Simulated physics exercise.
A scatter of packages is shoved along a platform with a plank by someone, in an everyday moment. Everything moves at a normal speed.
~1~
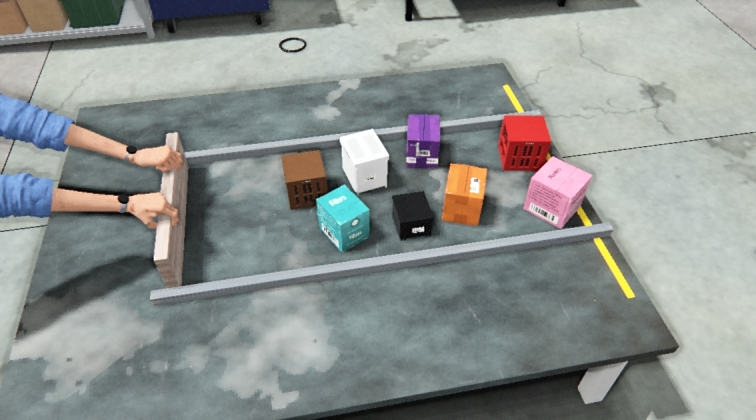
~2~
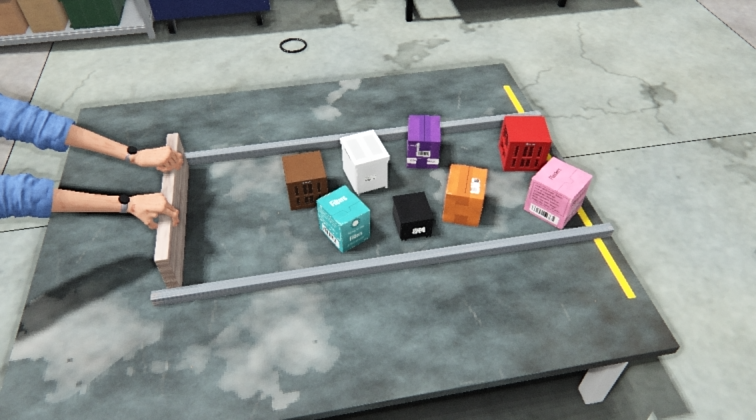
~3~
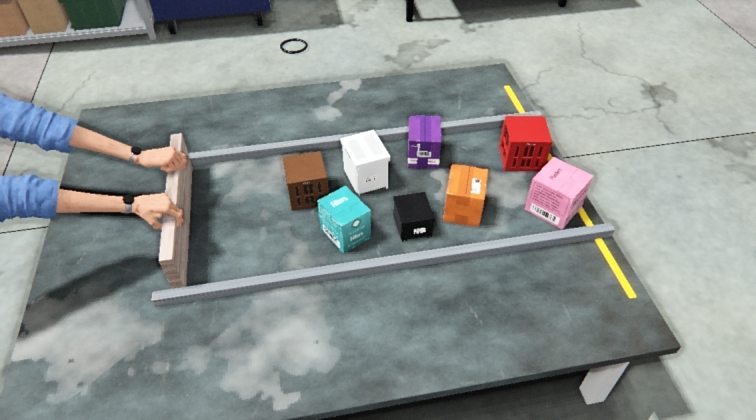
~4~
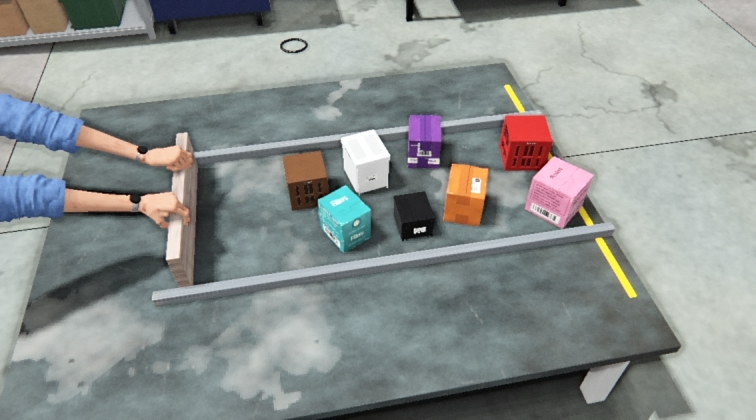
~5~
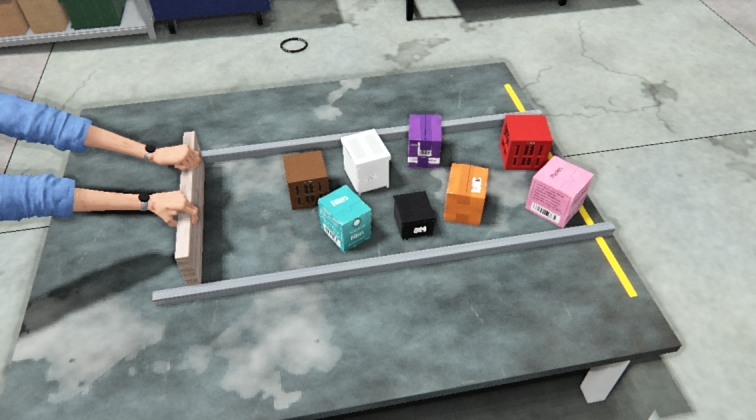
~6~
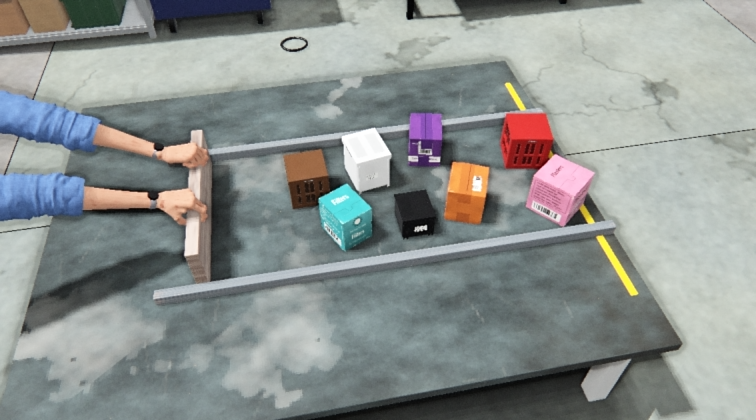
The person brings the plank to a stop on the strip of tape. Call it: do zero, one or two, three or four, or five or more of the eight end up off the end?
Five or more end up off it.
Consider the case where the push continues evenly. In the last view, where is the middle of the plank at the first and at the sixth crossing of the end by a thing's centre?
At (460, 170) for the first, at (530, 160) for the sixth.
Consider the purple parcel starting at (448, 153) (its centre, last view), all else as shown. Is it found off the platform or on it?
It goes off the edge.
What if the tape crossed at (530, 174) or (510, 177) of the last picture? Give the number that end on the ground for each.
Respectively 5 and 4.
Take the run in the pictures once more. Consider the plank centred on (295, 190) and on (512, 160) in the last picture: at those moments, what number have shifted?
Up to then 1, and up to the other point 8.
Early on, none off yet; pink box at rest near (559, 190); red crate at rest near (526, 141); orange box at rest near (467, 193).
A while later, none off yet; pink box at rest near (559, 190); red crate at rest near (526, 141); orange box travelled about its own width near (500, 186).
Further along, one off so far; pink box in the air near (619, 273); red crate leaning well over near (592, 163); orange box travelled well along near (588, 177).
Finally, the number that fall off is five or more; lost, brown crate, turquoise box, white tote, black tote, purple parcel, orange box, red crate and pink box.
